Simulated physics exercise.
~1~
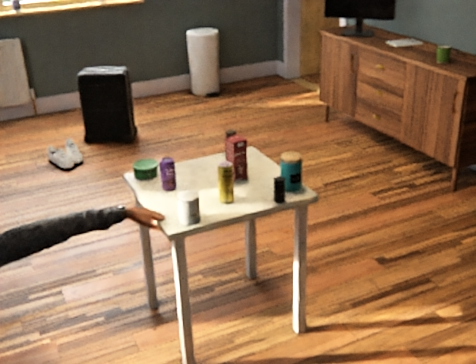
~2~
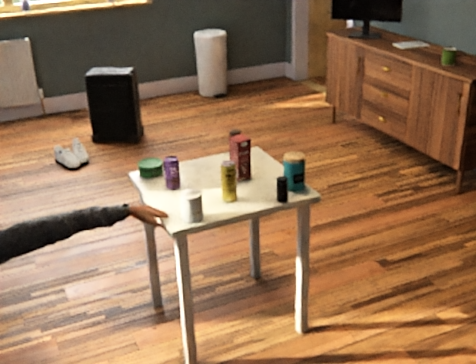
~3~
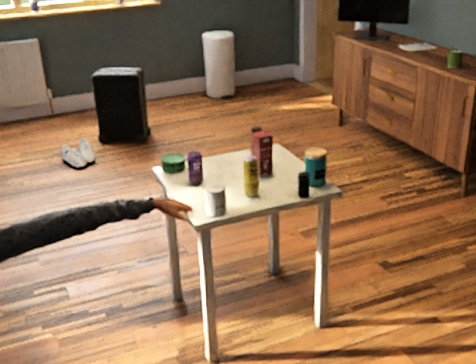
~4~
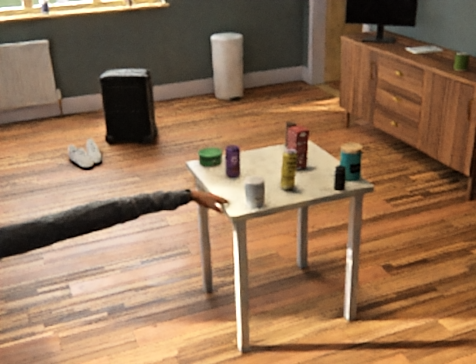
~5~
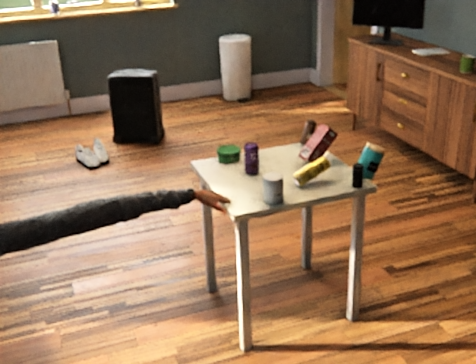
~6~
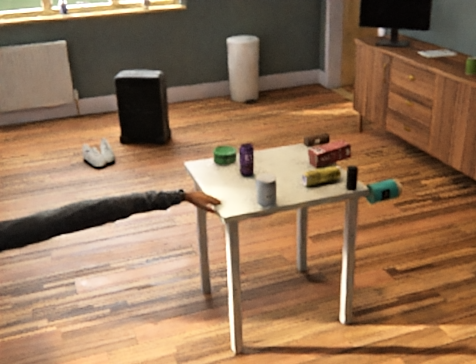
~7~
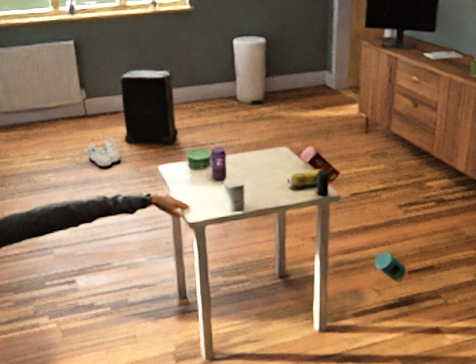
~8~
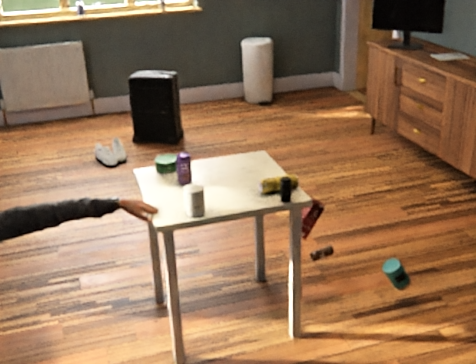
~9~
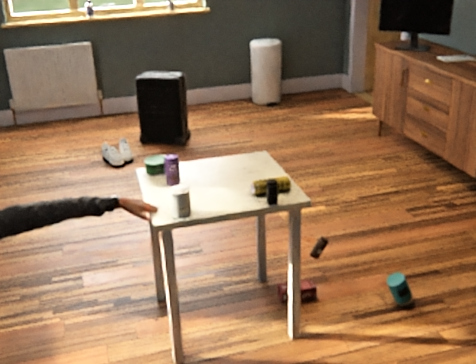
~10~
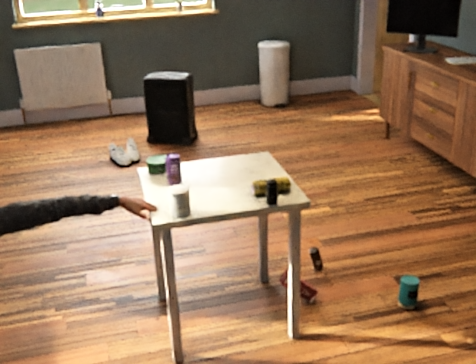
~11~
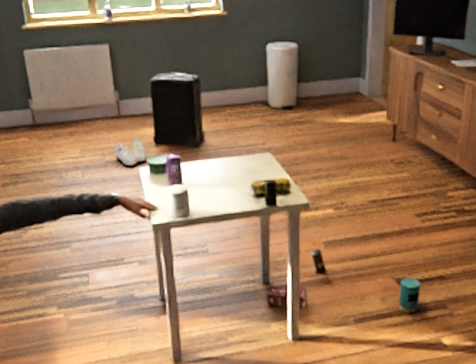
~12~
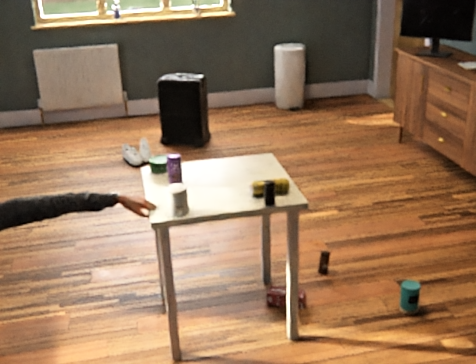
In a wood-floored living room, seen from slightly above with a gentle sideways drift, a hand rests on the left edge of a small white table. On it stand a green tub, purple can and white jar towards the left, and a yellow can, red carton, brown shaker, black shaker and turquoise jar towards the right. The hand slides the table right, then it halts and the taller items topple rightward. As the table is pulled back left, the turquoise jar, red carton and brown shaker drop to the floor. The yellow can lies on the tabletop, while the other four remain upright.
